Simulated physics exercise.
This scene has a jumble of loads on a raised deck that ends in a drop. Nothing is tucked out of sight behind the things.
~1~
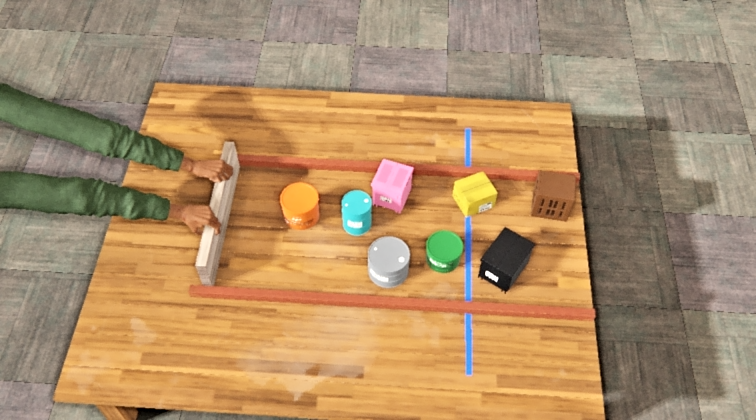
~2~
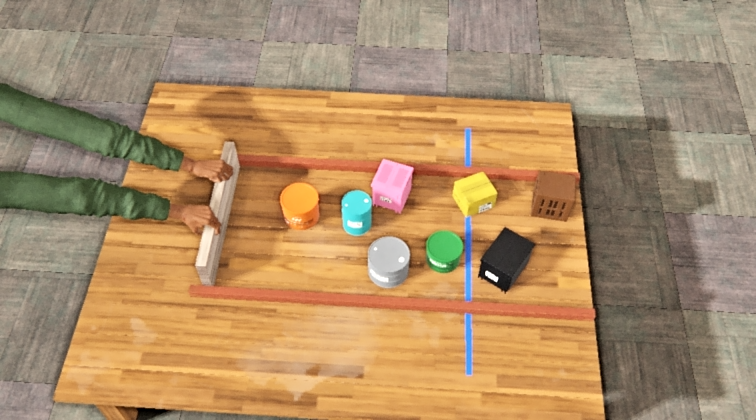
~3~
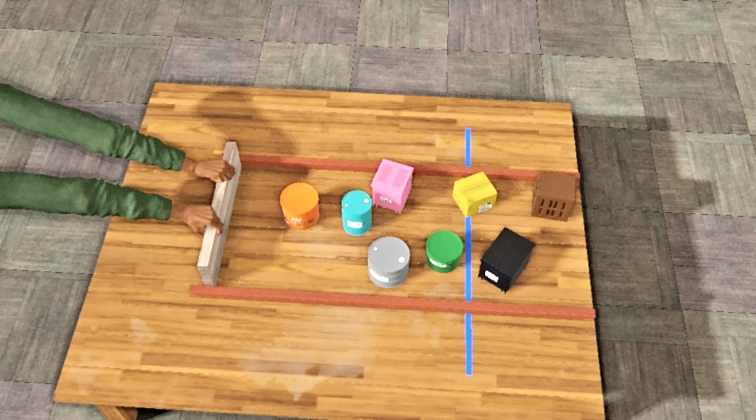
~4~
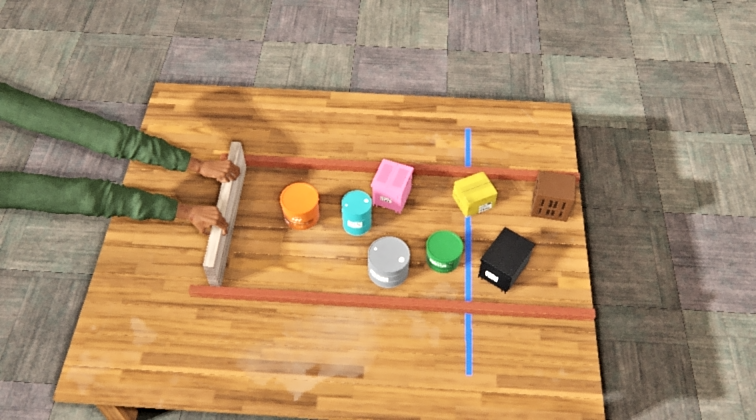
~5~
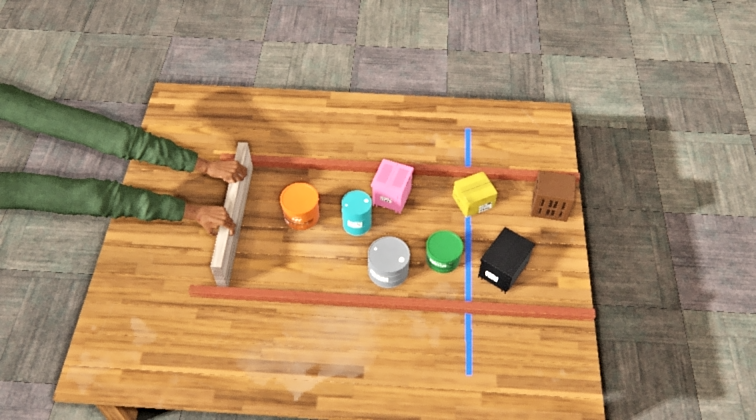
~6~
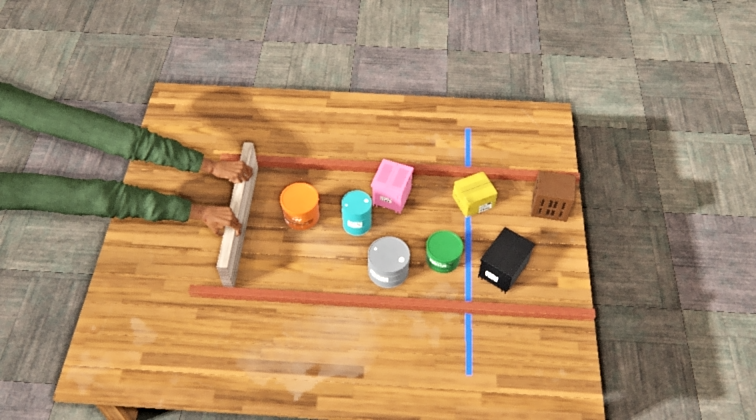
Two hands slide a plank slightly right across a wooden table toward unmoving colored containers.
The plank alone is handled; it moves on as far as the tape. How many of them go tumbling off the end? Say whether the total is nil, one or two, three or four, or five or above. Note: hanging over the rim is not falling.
The total is nil.
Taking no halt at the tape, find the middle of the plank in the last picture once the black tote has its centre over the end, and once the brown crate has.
When the black tote crosses, the middle is near (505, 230); when the brown crate crosses, near (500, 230).
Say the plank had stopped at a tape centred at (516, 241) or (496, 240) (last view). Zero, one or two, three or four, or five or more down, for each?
First place: Either one or two; second place: None.
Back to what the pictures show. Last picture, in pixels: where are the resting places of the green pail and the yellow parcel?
Green pail: (524, 259); yellow parcel: (518, 200).
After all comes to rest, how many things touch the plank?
That comes to 3.
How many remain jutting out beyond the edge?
The total comes out at 0.
Early on, none off yet; brown crate at rest near (553, 196); black tote at rest near (506, 261); yellow parcel at rest near (475, 194).
Finally, the number that fall off is zero.
